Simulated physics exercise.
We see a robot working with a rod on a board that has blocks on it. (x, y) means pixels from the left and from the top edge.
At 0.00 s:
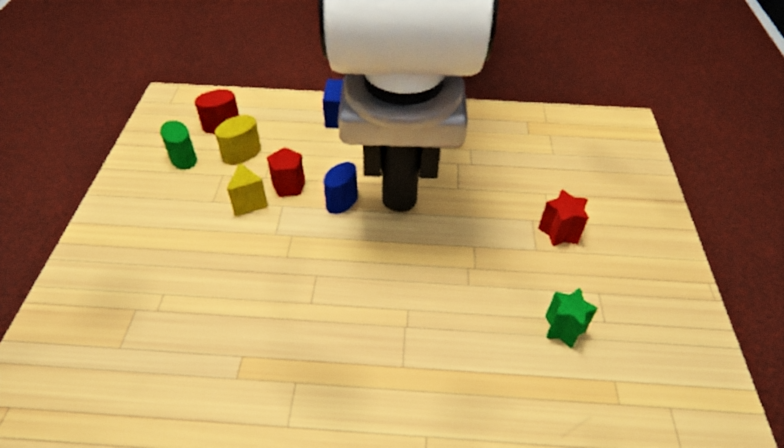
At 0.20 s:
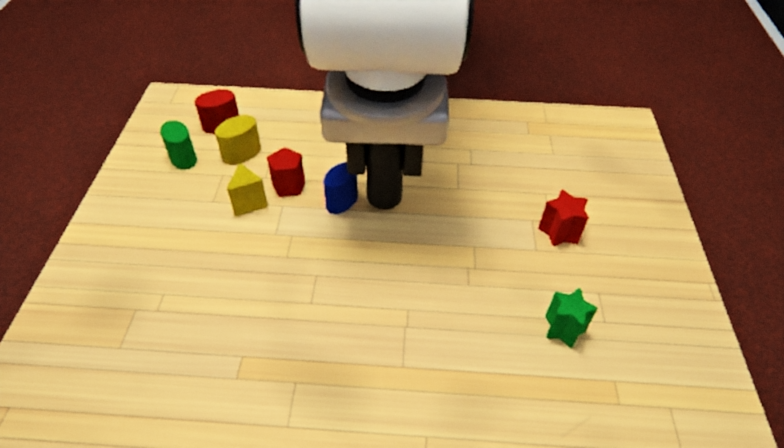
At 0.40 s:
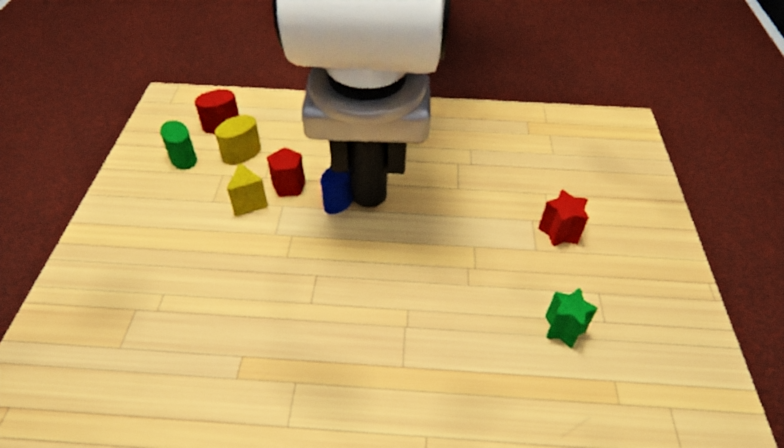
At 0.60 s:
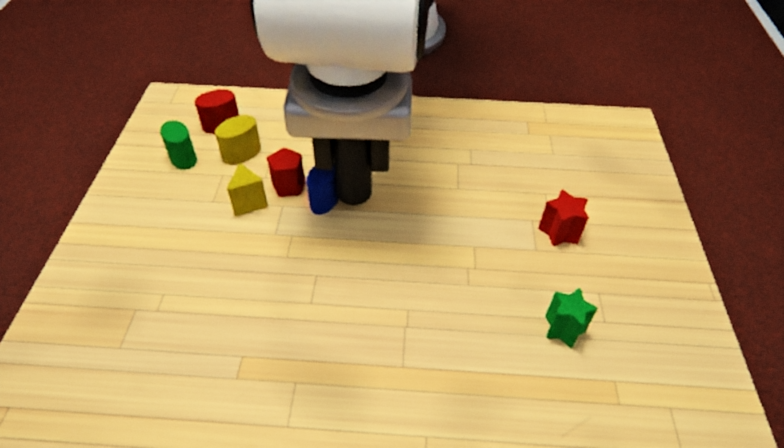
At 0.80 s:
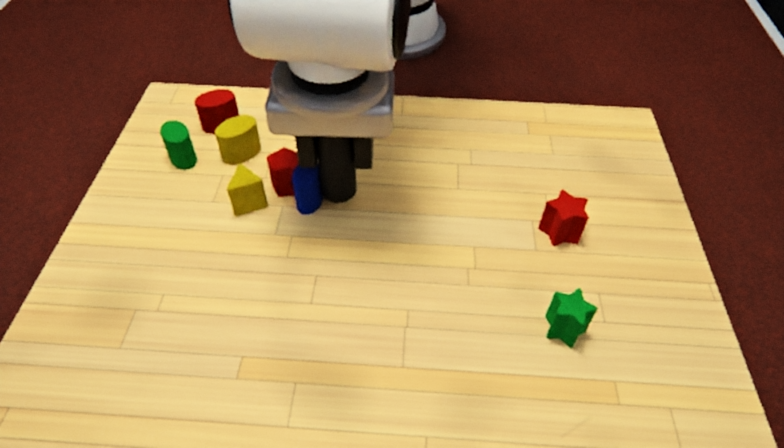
Robot arm with a dark rod moving left across a wooden board, then pushing a blue block left toward a red one.
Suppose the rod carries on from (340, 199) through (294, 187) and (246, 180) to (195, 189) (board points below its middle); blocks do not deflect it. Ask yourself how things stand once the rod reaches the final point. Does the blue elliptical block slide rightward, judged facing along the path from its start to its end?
That would be a no.
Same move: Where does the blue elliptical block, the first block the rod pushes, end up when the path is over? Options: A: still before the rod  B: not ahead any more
Correct choice: B.
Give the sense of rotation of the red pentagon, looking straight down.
Clockwise from above.
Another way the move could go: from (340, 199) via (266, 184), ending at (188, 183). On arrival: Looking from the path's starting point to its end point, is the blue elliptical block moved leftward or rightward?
It's set to shift left.
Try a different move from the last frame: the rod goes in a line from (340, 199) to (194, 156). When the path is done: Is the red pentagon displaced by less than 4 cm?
I'd say no.
The first path, step by step. One third of the way, rod (292, 178); yellow triangle (235, 179), turned 15° clockwise; red pentagon (247, 149), turned 60° clockwise; blue elliptical block (259, 171), turned 60° anticlockwise.
Two thirds of the way, rod (243, 172); yellow elliptical block (230, 121), turned 30° clockwise; yellow triangle (208, 191), turned 40° anticlockwise; red pentagon (215, 141), turned 105° clockwise; blue elliptical block (217, 173), turned 110° anticlockwise.
At the end, rod (192, 180); yellow elliptical block (230, 121), turned 30° clockwise; yellow triangle (199, 200), turned 85° anticlockwise; red pentagon (200, 137), turned 135° clockwise; blue elliptical block (180, 188), turned 170° anticlockwise.
